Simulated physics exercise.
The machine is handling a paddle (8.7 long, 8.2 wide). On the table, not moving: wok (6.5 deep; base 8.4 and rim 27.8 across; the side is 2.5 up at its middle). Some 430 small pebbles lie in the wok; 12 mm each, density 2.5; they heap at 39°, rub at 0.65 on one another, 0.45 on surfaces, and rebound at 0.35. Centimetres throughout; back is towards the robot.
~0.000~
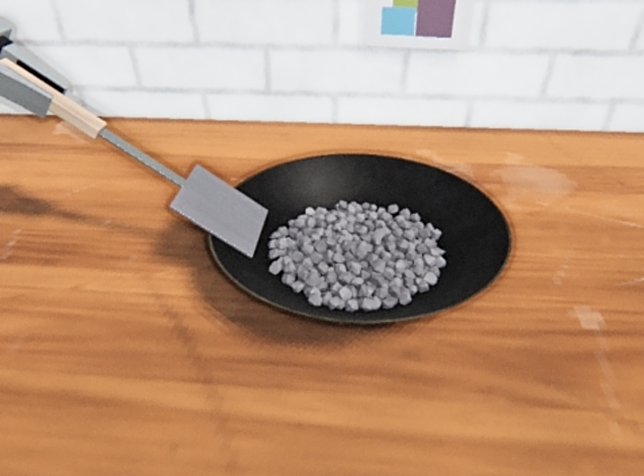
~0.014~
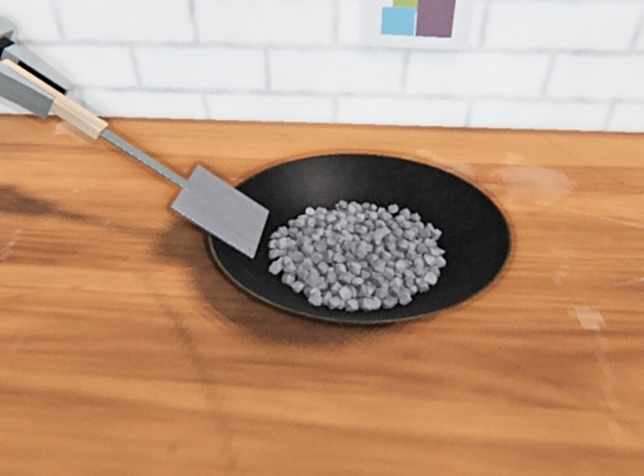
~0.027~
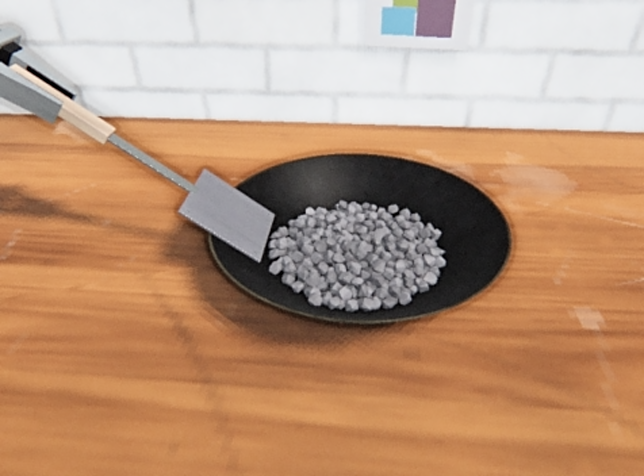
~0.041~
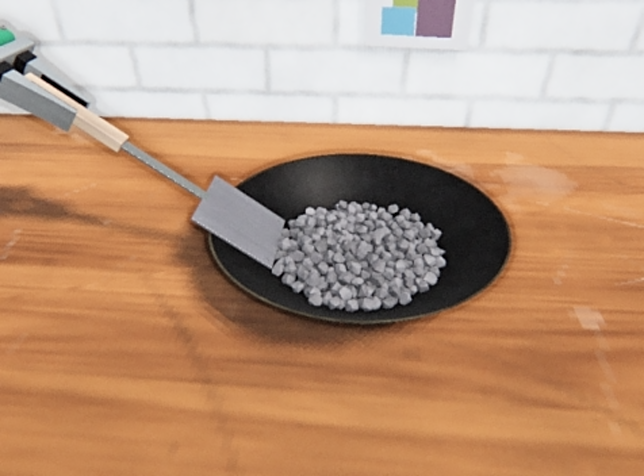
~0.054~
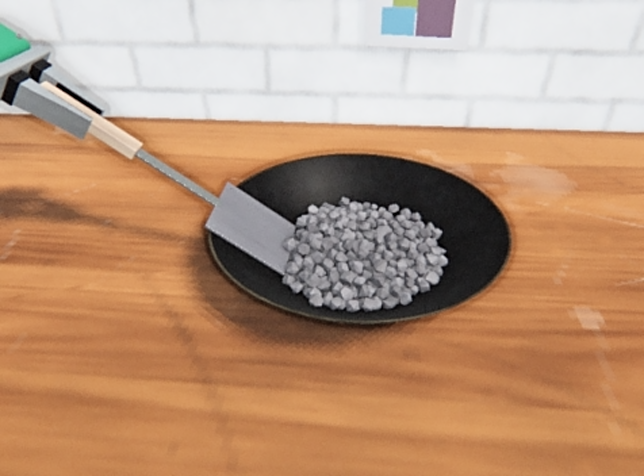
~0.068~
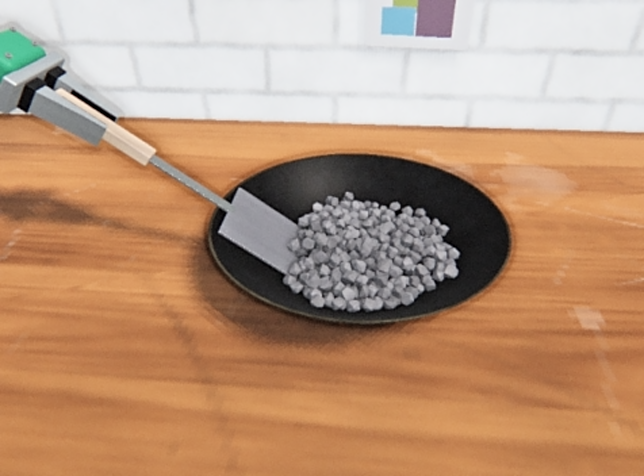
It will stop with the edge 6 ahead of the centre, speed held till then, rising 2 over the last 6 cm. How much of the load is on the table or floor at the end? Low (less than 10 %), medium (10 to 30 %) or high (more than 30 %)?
On the table or floor the share is medium, 10 to 30 %.
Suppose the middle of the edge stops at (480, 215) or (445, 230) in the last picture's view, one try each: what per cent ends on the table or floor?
About 60 and 50 per cent.
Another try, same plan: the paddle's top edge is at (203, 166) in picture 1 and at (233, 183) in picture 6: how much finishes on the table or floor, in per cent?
Some 15 per cent.
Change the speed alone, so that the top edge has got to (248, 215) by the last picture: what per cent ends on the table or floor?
Some 40 per cent.
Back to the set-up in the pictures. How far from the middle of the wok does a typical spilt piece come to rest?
Some 20 cm.
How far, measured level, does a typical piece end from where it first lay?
About 10 cm.
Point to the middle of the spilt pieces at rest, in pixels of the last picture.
Near (555, 272).
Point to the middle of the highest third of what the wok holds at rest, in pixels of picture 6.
Around (455, 226).
By 0.11 s, sloping 37°, highest piece 9 above the table; 430 in the wok, 2 on the blade or in flight.
By 0.16 s, sloping 37°, highest piece 12 above the table; 424 in the wok, 8 on the blade or in flight.
By 0.38 s, sloping 37°, highest piece 8 above the table; 335 in the wok, 72 on the table or floor, 25 on the blade or in flight.
By 1.43 s, sloping 37°, highest piece 8 above the table; 334 in the wok, 98 on the table or floor.
Final count, 334 in the wok, 98 on the table or floor. That is 23 % on the table or floor.
